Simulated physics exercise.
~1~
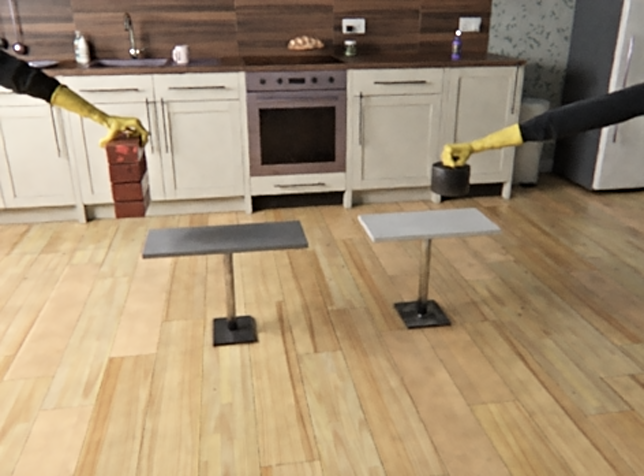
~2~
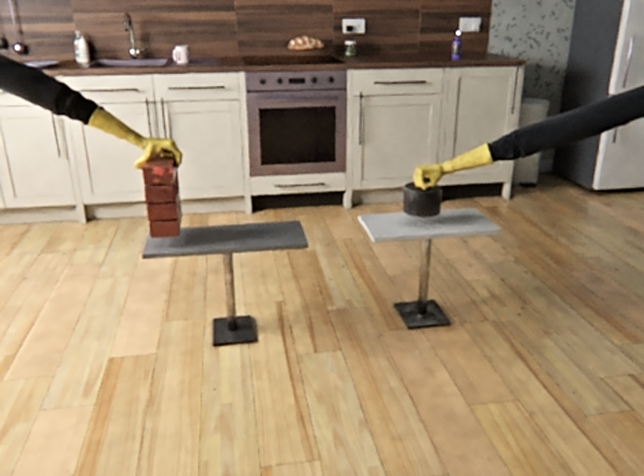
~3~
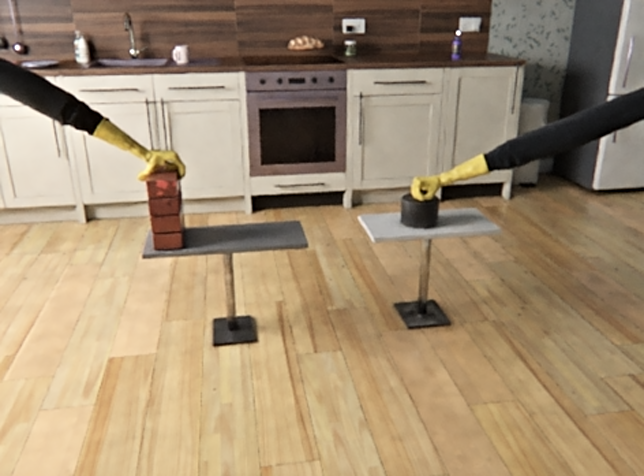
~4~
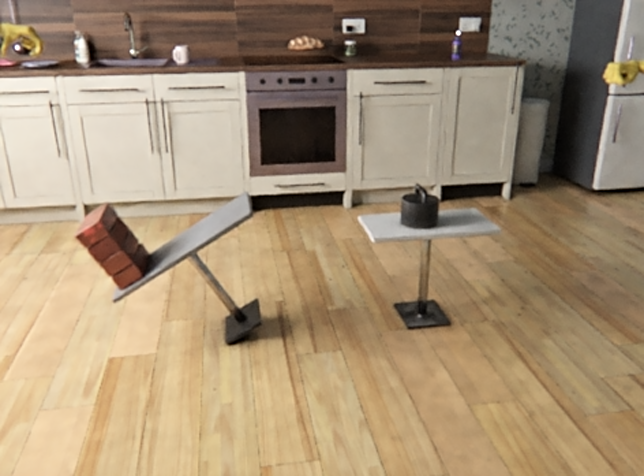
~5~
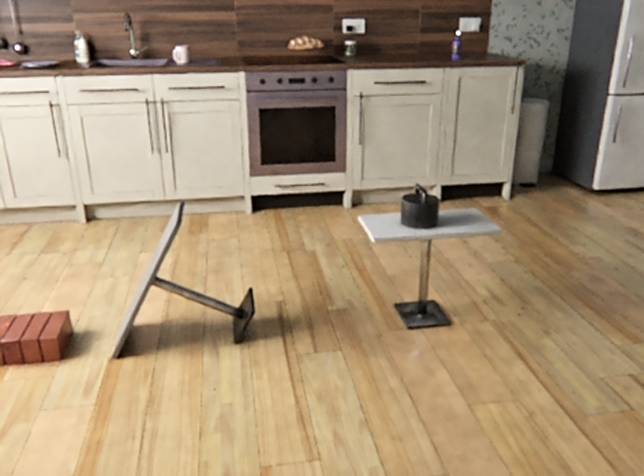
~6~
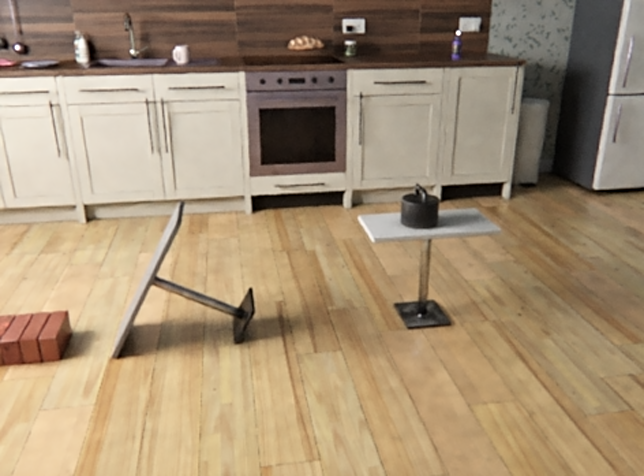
Grey side table tipping over and spilling stacked red bricks after gloved hands let go, while white stand holds dark object steady.
